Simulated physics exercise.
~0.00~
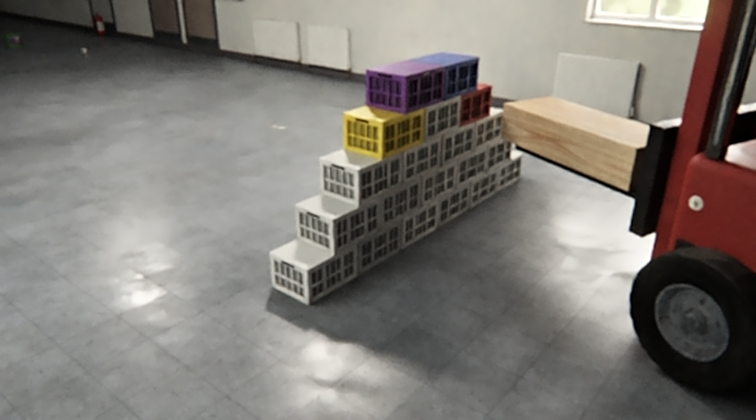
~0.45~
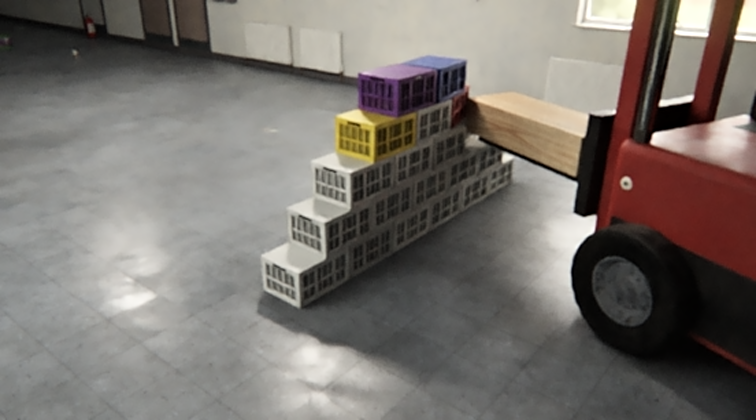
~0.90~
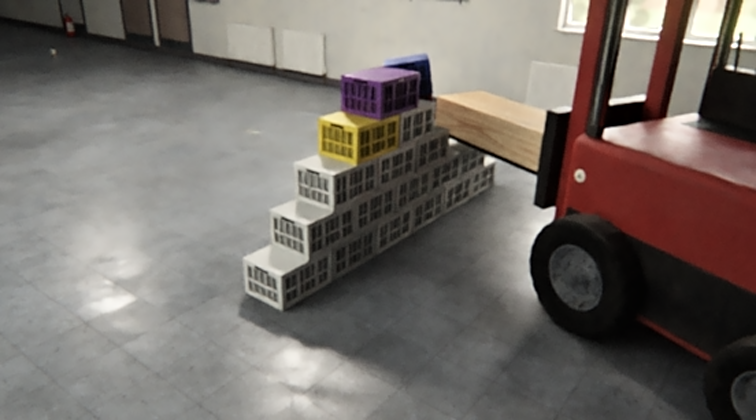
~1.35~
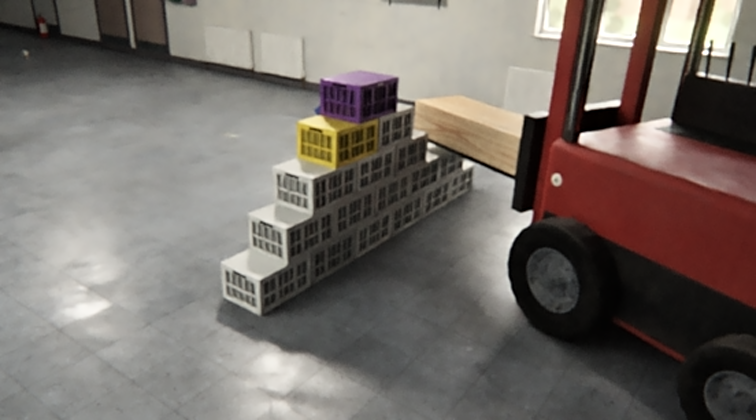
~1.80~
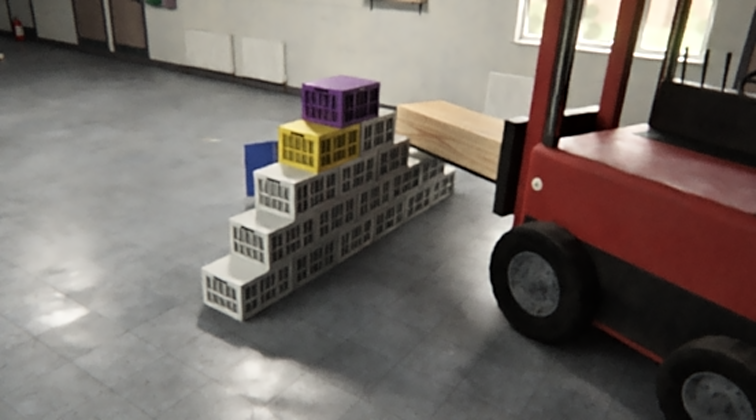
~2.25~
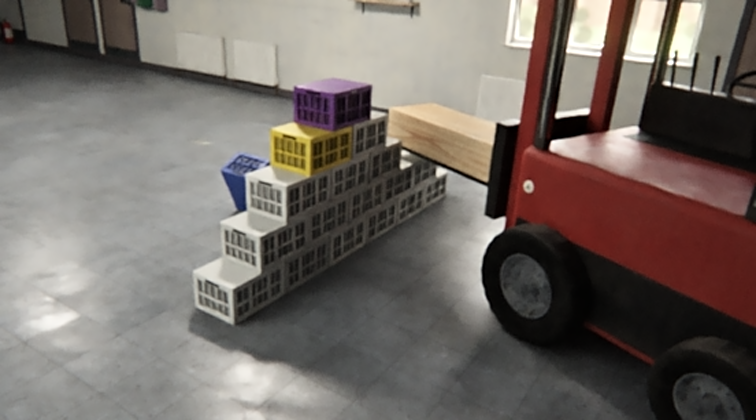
Red forklift pushing a wooden block into a stepped crate wall, knocking the blue crate off behind while purple and yellow stay put.
